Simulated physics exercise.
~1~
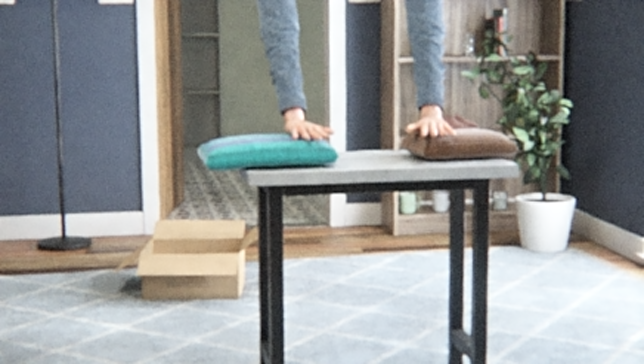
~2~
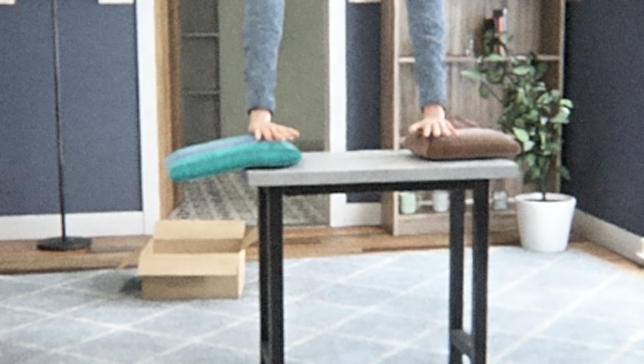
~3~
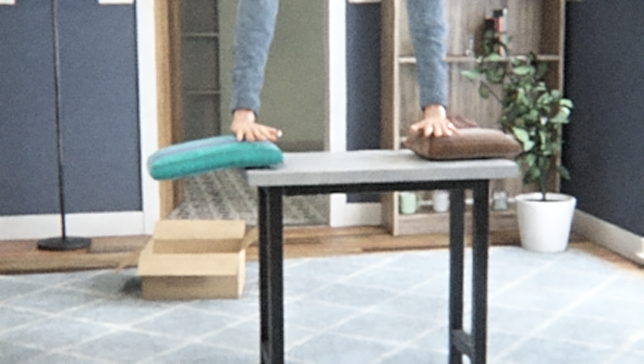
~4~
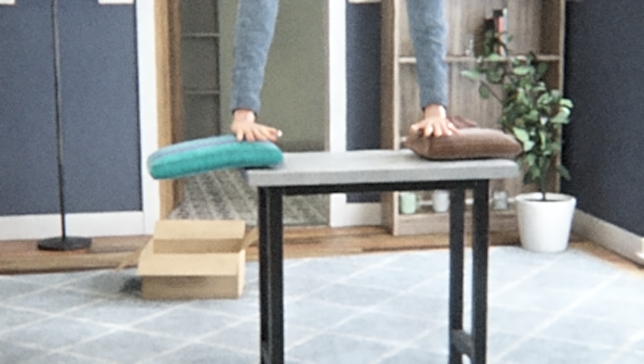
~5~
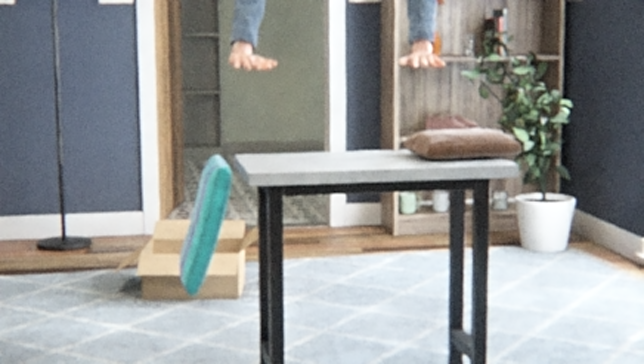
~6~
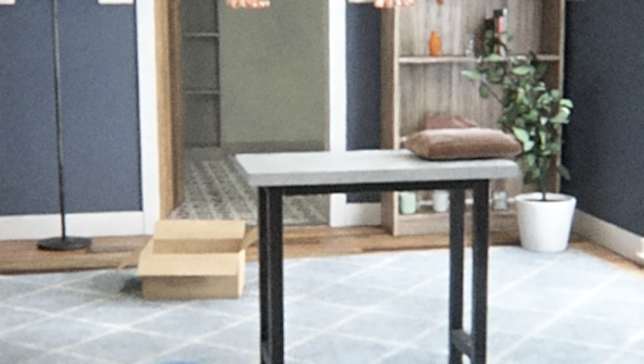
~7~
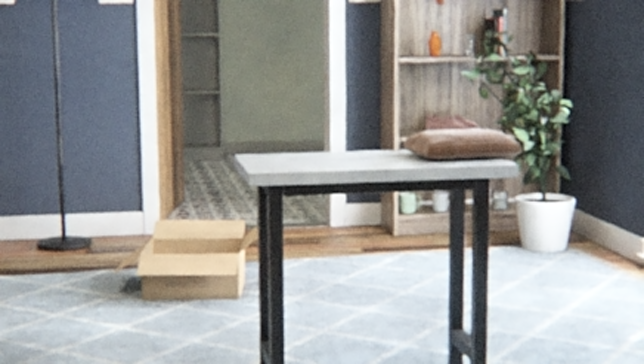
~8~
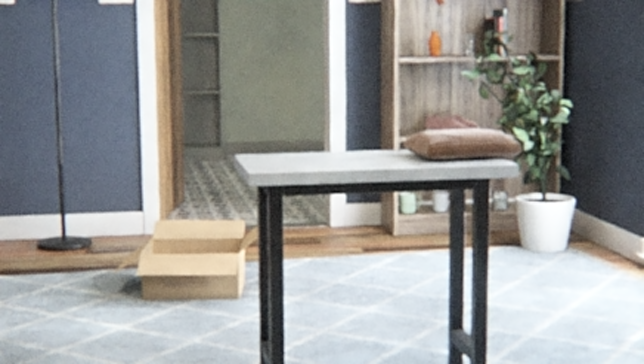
A turquoise folded blanket is slid left by a hand until it sticks well out over a table's end, while another hand rests on a brown soft bag; both hands lift, the blanket tips and drops out of view, and the bag stays on top.
